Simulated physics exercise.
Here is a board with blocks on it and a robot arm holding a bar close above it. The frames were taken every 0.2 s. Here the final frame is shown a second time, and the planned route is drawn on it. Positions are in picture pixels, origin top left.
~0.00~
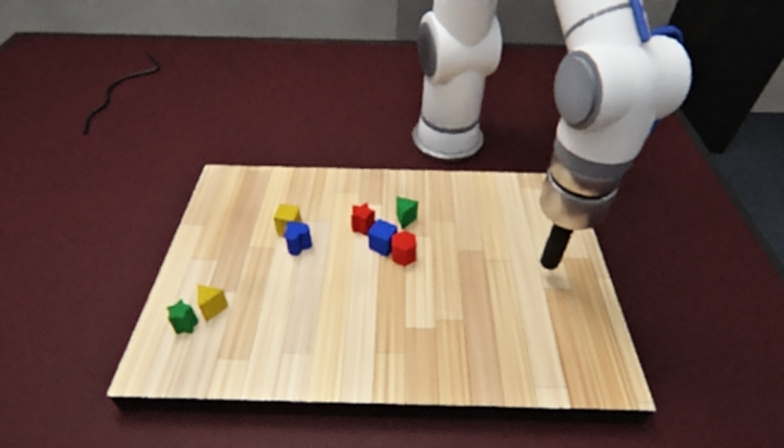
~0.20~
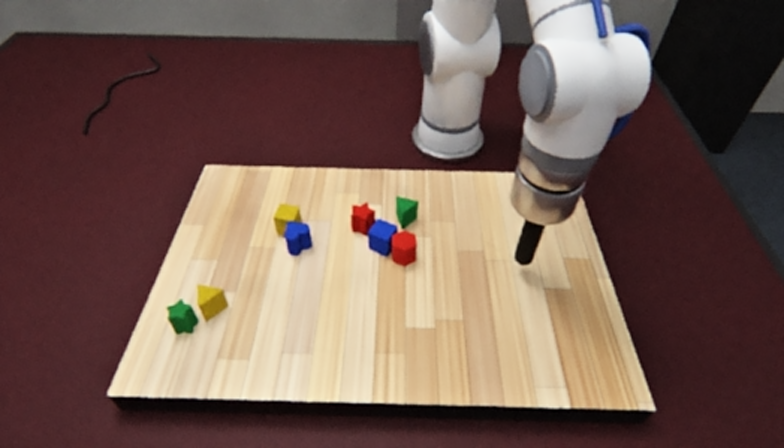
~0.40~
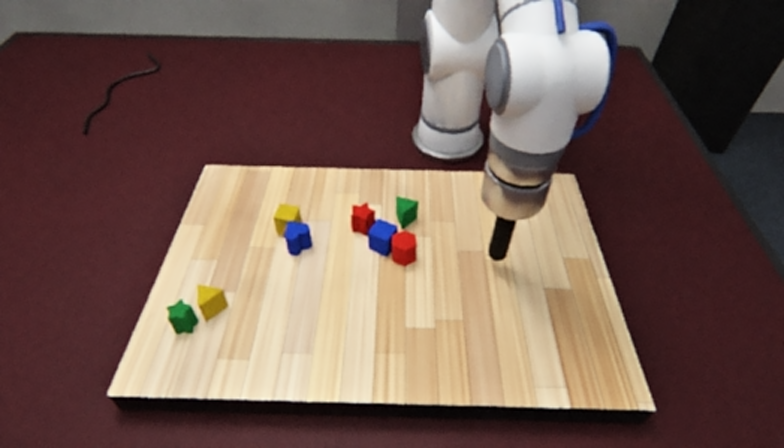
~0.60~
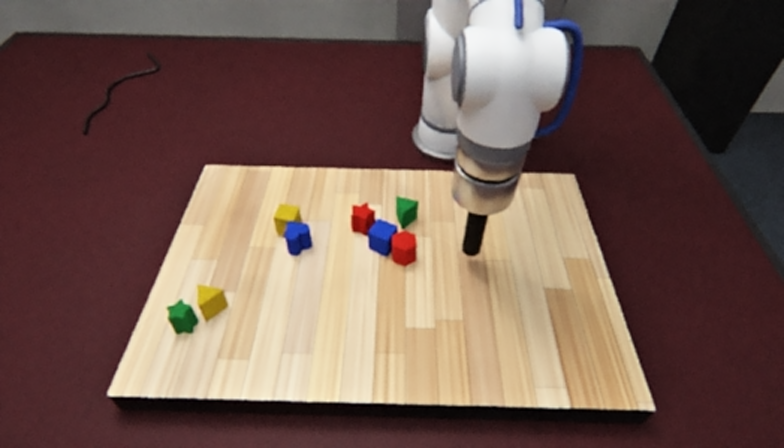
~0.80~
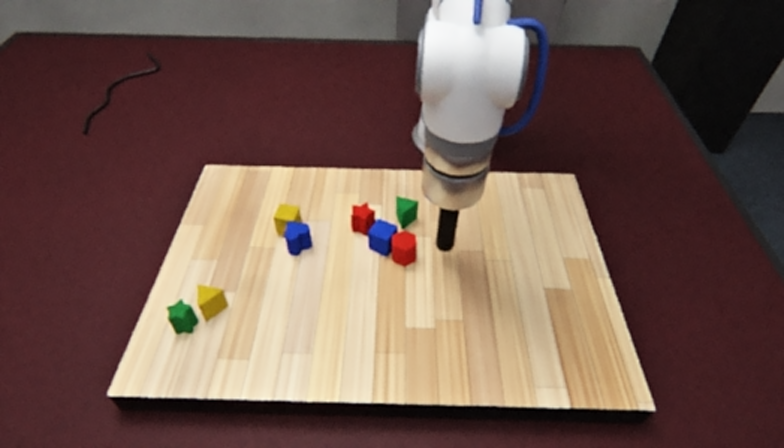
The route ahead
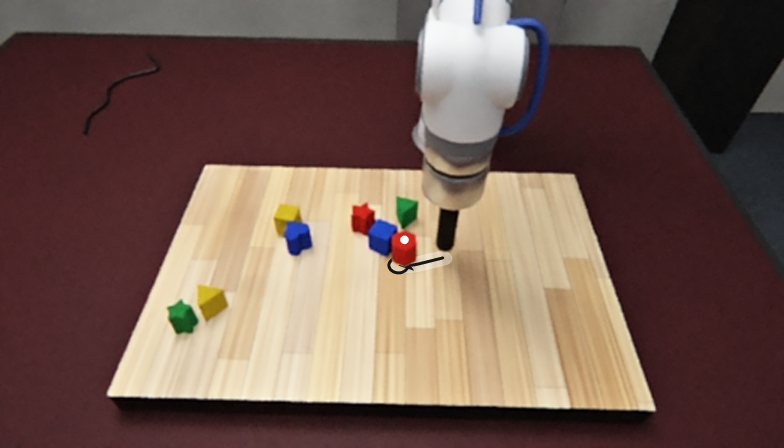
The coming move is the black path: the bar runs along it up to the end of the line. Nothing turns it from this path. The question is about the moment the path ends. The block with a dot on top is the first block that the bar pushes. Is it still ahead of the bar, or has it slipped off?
Looking at the end of the path, the block with a dot on top is still being driven ahead.
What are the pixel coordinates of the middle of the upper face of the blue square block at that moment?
Answer: (371, 222).
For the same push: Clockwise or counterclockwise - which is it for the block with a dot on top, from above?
From above, clockwise.
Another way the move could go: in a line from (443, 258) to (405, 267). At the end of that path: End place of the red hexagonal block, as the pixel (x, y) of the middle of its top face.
The top centre is at (388, 240).
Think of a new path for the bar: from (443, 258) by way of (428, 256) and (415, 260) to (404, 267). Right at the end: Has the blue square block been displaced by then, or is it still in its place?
That block slides.
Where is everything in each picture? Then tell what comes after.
In the first frame, bar's lower end at (549, 264); red star-shaped block at (362, 210); blue square block at (383, 229); red hexagonal block at (404, 240); green triangular piece at (406, 203).
In the second frame, bar at (523, 259); blocks still.
In the third frame, bar at (497, 255); blocks still.
In the fourth frame, bar at (471, 250); blocks still.
In the fifth frame, bar at (445, 246); red star-shaped block at (362, 210); blue square block at (383, 229); red hexagonal block at (404, 240); green triangular piece at (406, 203).
Drawn move, from (443, 258) through (429, 261) and (414, 265) to (398, 265); the dot is on the red hexagonal block.
What follows on the original path. Halfway along, bar at (422, 251); red hexagonal block at (401, 240).
At the end, bar at (399, 253); red star-shaped block at (359, 208); blue square block at (371, 222); red hexagonal block at (383, 238), turned 40° clockwise; green triangular piece still.
